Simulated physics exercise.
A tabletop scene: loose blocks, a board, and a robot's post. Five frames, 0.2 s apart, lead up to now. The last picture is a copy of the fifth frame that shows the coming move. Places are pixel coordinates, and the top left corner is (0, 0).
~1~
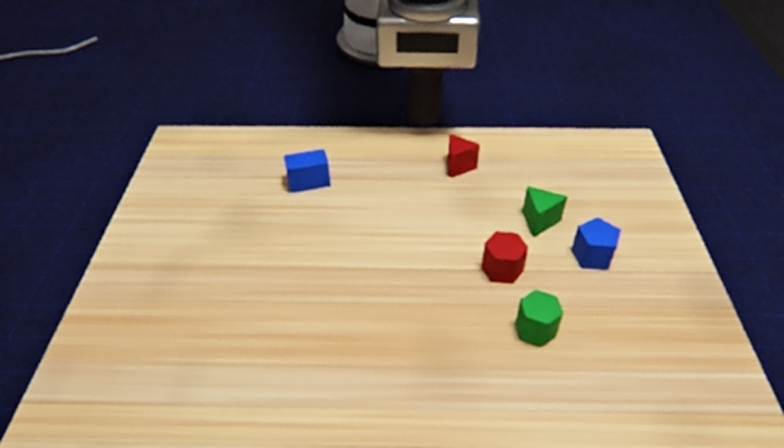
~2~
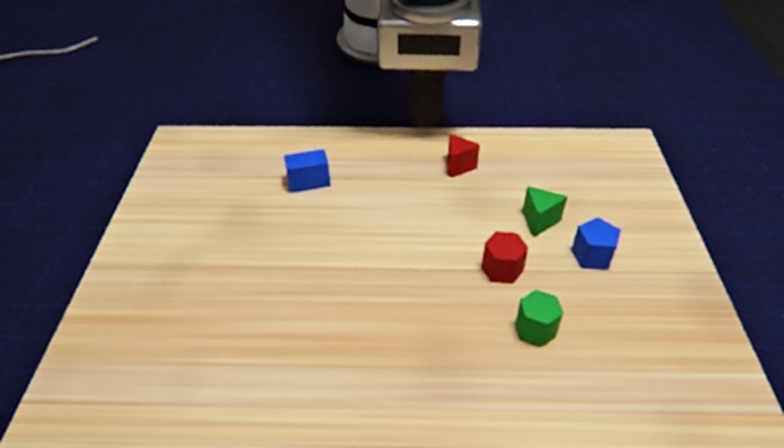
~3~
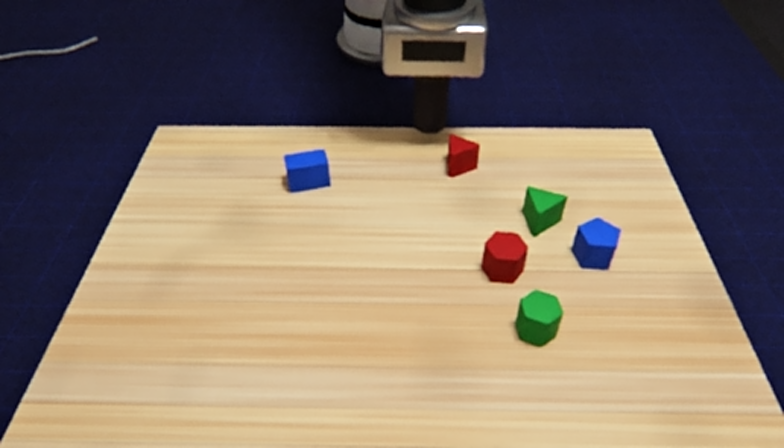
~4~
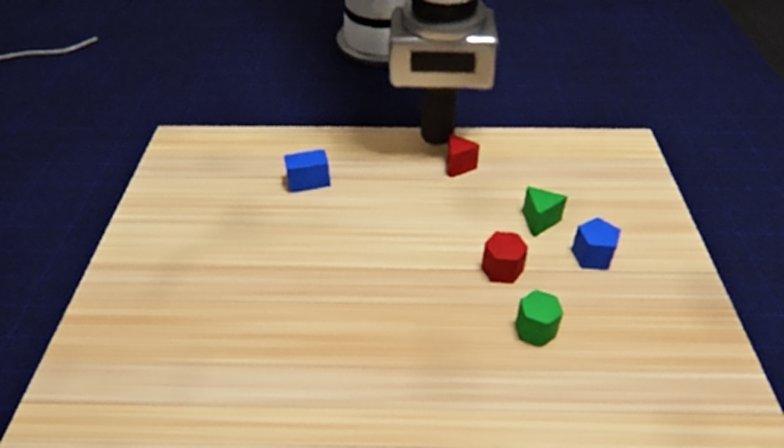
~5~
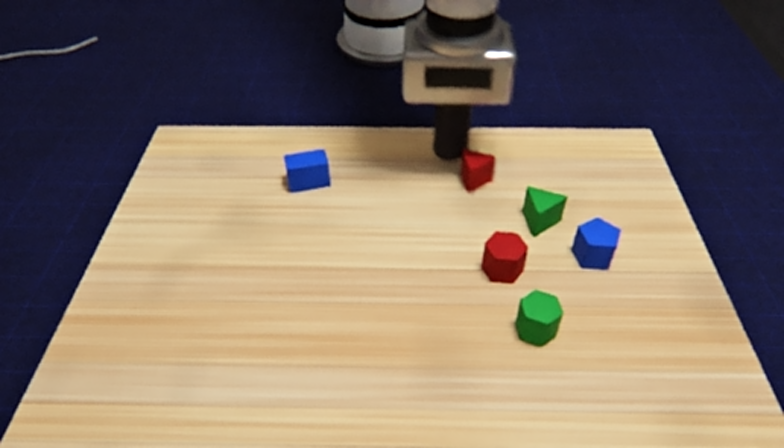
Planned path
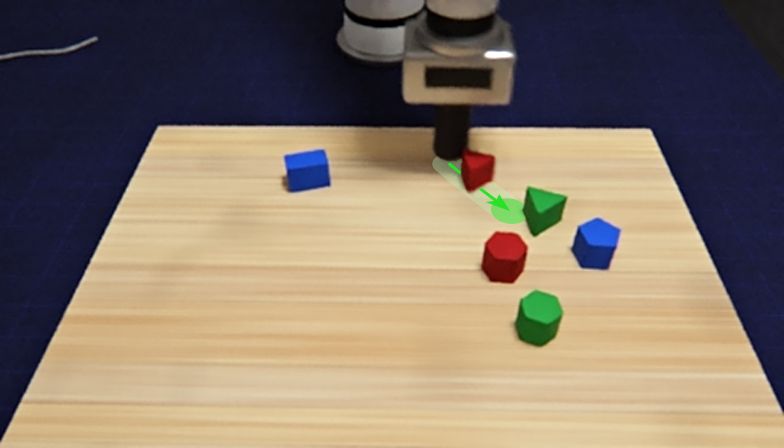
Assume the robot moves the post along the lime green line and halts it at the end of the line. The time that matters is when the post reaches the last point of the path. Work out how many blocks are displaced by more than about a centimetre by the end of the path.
Two blocks, no more.
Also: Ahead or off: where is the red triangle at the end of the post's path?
Pushed along.
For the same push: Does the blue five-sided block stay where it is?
Short answer: Yes.
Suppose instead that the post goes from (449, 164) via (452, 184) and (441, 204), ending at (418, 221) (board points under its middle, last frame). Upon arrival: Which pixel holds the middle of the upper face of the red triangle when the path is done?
By then it is at (488, 172).
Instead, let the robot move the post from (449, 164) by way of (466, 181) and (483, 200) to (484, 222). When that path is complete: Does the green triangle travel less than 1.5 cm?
I'd say yes.
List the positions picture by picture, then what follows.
Lower end of the post at (425, 117), tops of blocks, red triangle at (461, 144), red hexagonal block at (507, 245), green triangle at (545, 198), blue five-sided block at (601, 232), in the first frame.
Post at (426, 119), blocks as before, in the second frame.
Post at (430, 125), blocks as before, in the third frame.
Post at (437, 136), blocks as before, in the fourth frame.
Post at (450, 152), red triangle at (477, 158), red hexagonal block at (507, 245), green triangle at (545, 198), blue five-sided block at (601, 232), in the fifth frame.
The drawn path runs in a line from (449, 164) to (510, 211).
The first path, step by step. Halfway along, post at (480, 175); red triangle at (511, 181).
At the end, post at (512, 199); red triangle at (548, 199), turned 50° anticlockwise; red hexagonal block not moved; green triangle at (576, 208); blue five-sided block not moved.
